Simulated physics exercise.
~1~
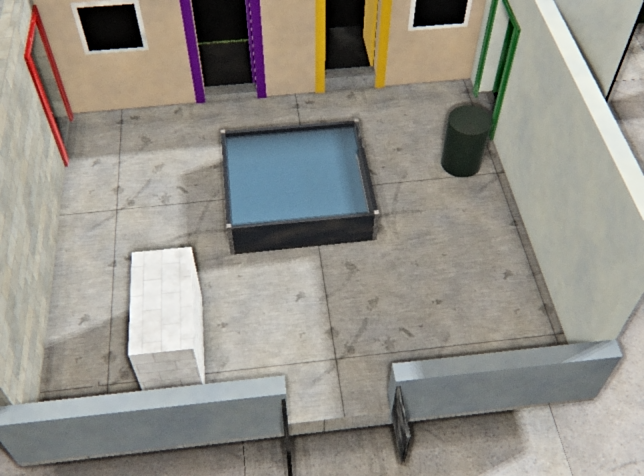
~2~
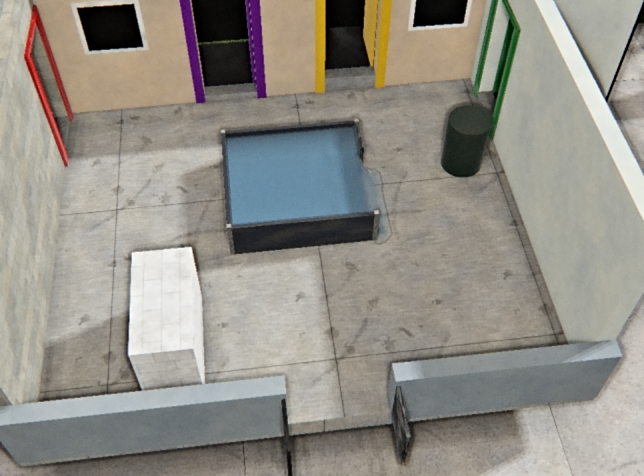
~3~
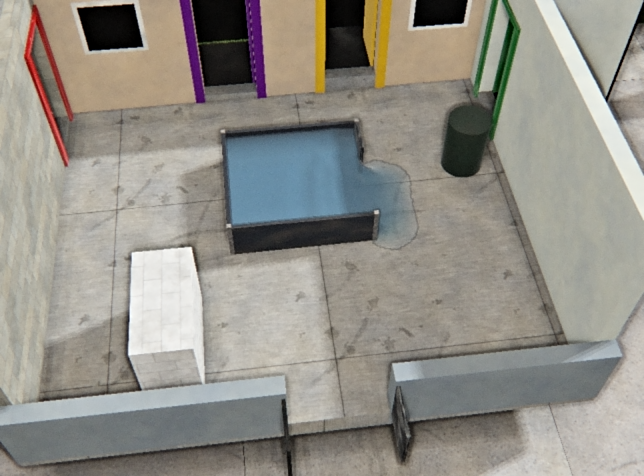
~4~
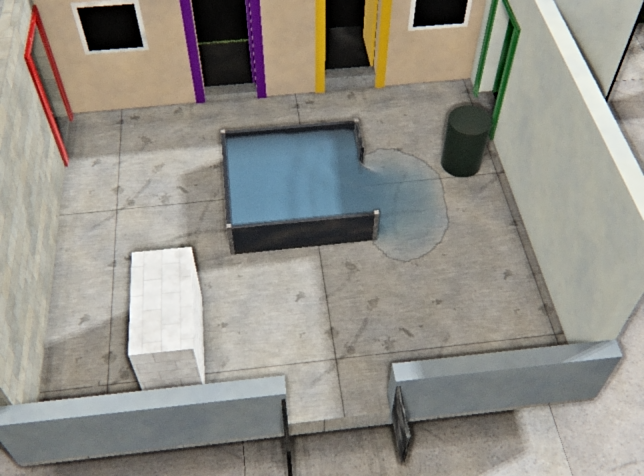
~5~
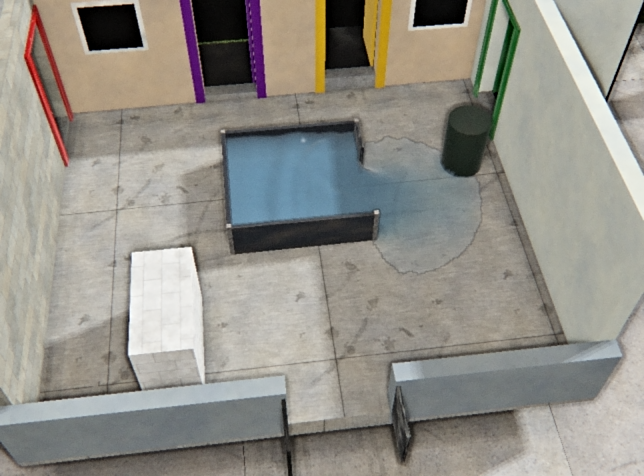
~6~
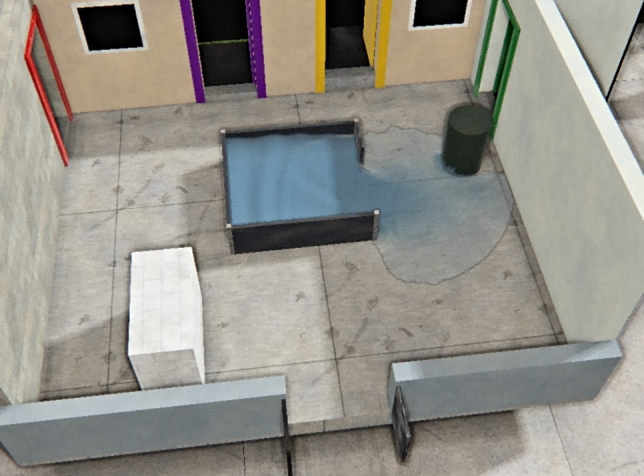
Water pouring from a gap in the right side of a square tank, spreading across a courtyard floor around a dark barrel.
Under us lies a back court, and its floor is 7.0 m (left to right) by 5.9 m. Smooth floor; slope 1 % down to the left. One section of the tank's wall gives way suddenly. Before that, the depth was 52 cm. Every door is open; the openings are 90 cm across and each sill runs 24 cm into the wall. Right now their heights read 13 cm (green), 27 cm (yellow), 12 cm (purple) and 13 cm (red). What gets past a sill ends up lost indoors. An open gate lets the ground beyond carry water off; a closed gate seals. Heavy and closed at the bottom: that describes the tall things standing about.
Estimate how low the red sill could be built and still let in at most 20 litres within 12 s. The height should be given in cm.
I would say 7.5 cm or so.
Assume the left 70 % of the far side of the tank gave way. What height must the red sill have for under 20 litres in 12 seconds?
About 19 cm.
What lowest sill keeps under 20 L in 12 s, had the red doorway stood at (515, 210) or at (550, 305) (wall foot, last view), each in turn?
In turn: Roughly 25 cm, roughly 10.5 cm.
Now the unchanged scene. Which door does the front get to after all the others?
Final door: Red.
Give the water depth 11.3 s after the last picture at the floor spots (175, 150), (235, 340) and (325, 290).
6, 8 and 4 cm, respectively.
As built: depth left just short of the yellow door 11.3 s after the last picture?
It comes to about 3.5 centimetres deep.
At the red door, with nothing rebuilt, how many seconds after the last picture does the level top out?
Peak time: Around 8.5 s.
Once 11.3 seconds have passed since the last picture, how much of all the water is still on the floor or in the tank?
About 96 in every hundred.
Then, 0.7 s after the last picture water covers 15 % of the floor, deepest (33 cm) near (505, 198); it has not reached the red door.
Then, 2.3 s after the last picture water covers 30 % of the floor, deepest (30 cm) near (568, 373); it has not reached the red door.
Then, 11.3 s after the last picture water covers 95 % of the floor, deepest (10 cm) near (63, 197); 9 cm at the red door, 0 litres in over its 13 cm sill.
At the red door as built, the water peaked near 11 cm, 8.7 s after the last picture.
Run again over the same 12 s with other heights there, 35 litres in over 6.5 cm, 6 litres over 9 cm. The limit of 20 litres is kept from about 7.5 cm up.
